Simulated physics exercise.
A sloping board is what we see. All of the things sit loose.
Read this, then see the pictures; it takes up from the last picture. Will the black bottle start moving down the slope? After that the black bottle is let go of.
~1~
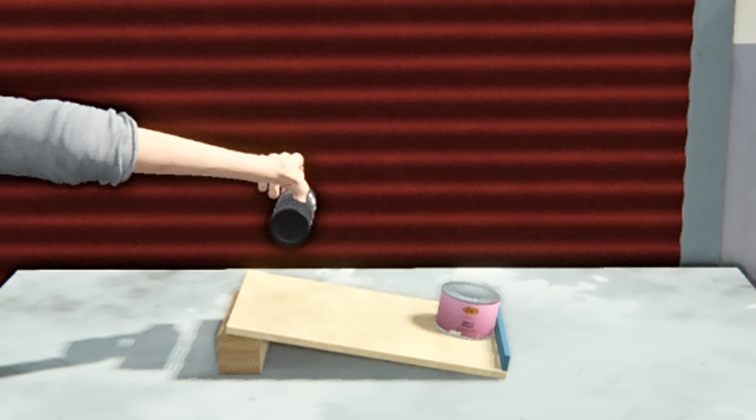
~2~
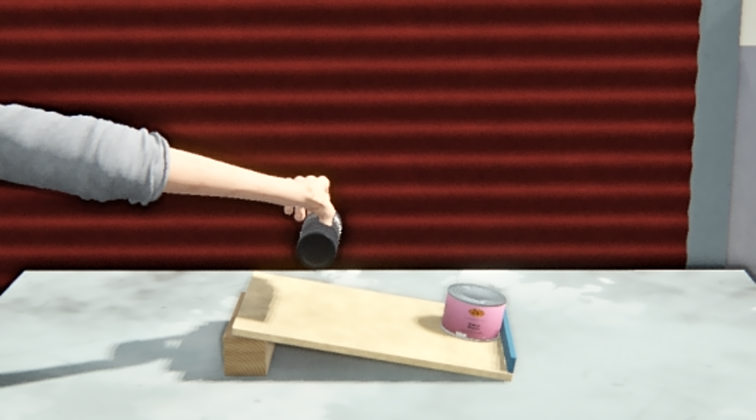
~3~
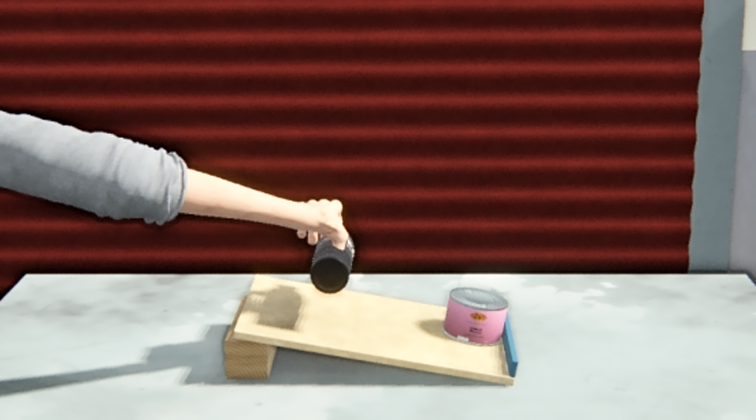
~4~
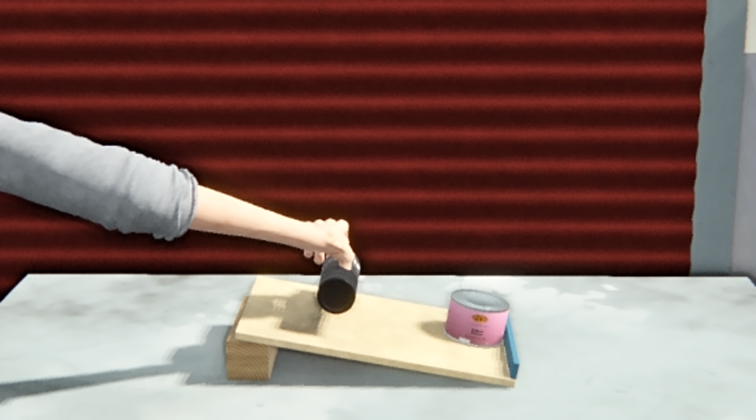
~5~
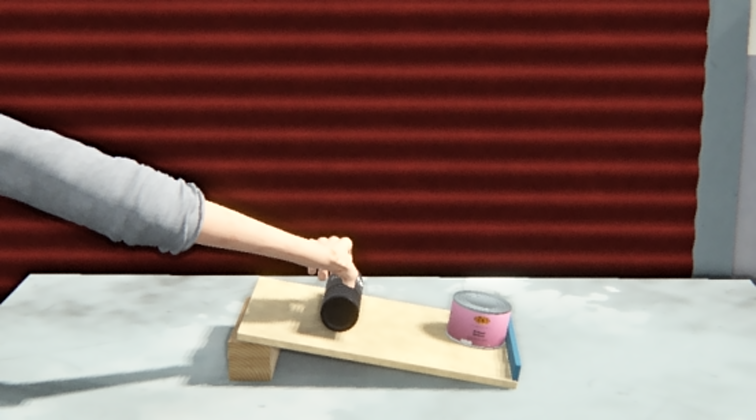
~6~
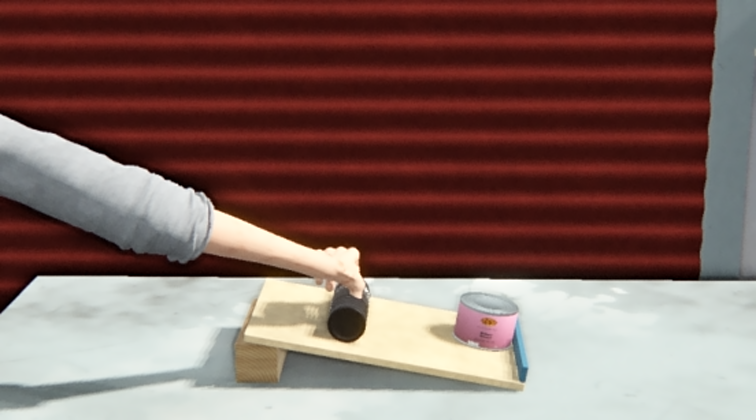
Yes, it is moving toward the lower end.
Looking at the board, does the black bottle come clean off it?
It stops on the board.
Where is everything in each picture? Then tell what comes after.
Coming down; black bottle (295, 209); pink tub (468, 310), in the first picture.
Coming down; black bottle (321, 232); pink tub (474, 312), in the second picture.
Coming down; black bottle (334, 256); pink tub (476, 316), in the third picture.
Coming down; black bottle (340, 275); pink tub (477, 318), in the fourth picture.
Coming down; black bottle (344, 293); pink tub (479, 319), in the fifth picture.
In place under the hand; black bottle (351, 303); pink tub (486, 321), in the sixth picture.
Then, 0.40 s later than the last frame, black bottle moved about its own width near (378, 308).
Then, 0.60 s later than the last frame, black bottle moved well along near (424, 316).
Then, 0.70 s later than the last frame, black bottle moved well along near (437, 319).
When it is over, moved from the start, black bottle; pink tub as before. End places, in pixels of the last picture, black bottle near (442, 319). The black bottle goes downhill.
